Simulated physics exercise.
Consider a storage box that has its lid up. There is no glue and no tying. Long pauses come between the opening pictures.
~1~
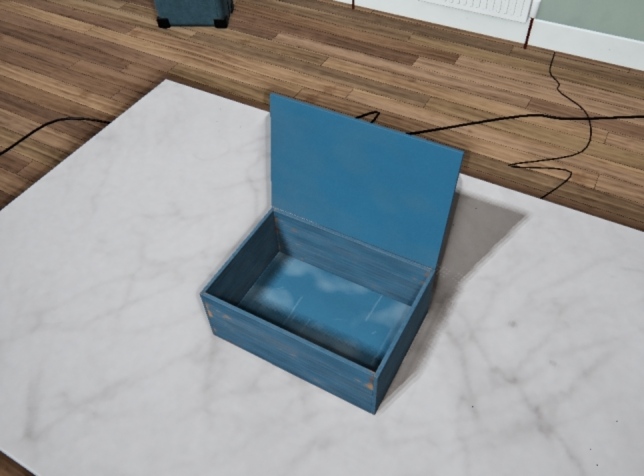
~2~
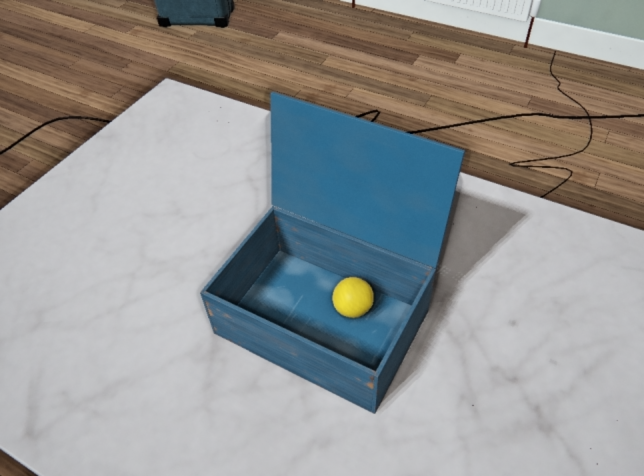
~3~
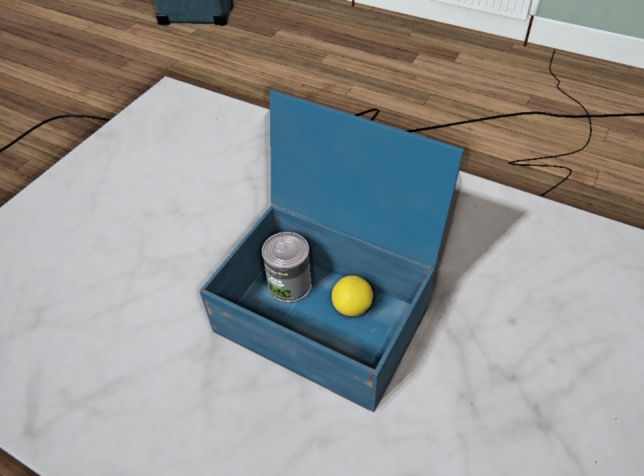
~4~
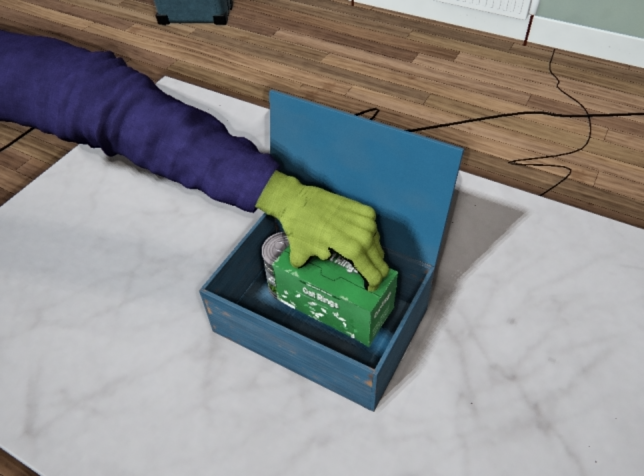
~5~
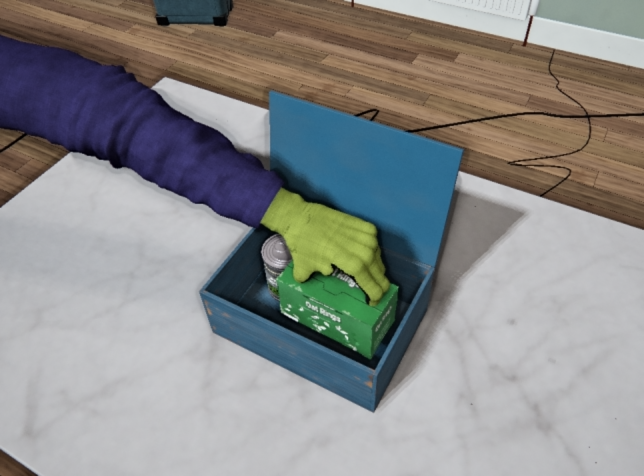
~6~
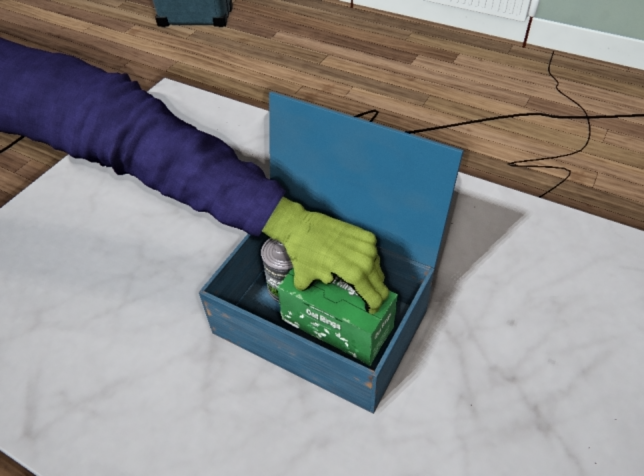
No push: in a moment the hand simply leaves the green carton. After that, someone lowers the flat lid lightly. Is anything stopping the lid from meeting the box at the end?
No, the lid closes.
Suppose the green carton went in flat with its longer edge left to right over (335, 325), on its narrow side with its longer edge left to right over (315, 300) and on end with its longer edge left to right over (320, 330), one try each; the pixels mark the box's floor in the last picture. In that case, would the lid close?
In the first case the lid comes down fully; in the second it comes down fully; in the third it stays propped open.
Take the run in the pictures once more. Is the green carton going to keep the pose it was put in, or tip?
After all that, it keeps its set angle.
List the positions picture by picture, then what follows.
In the first frame, the last thing is not in view yet.
In the second frame, the last thing is not in view yet.
In the third frame, the last thing is not in view yet; grey tin (288, 268).
The fourth frame shows on its way; green carton (335, 286).
The fifth frame shows on its way; green carton (337, 300).
The sixth frame shows in place under the hand; green carton (337, 308).
Then, 0.90 s past the last view, lid starting down; green carton displaced a little near (338, 333).
Then, 1.60 s past the last view, lid 58° above the rim; green carton displaced a little near (338, 333).
Then, 2.00 s past the last view, lid 22° above the rim; green carton displaced a little near (338, 333).
Finally, lid shut; moved from the start, green carton; the other 2 still in place. Final places as the last picture's camera would see them, green carton near (338, 333).
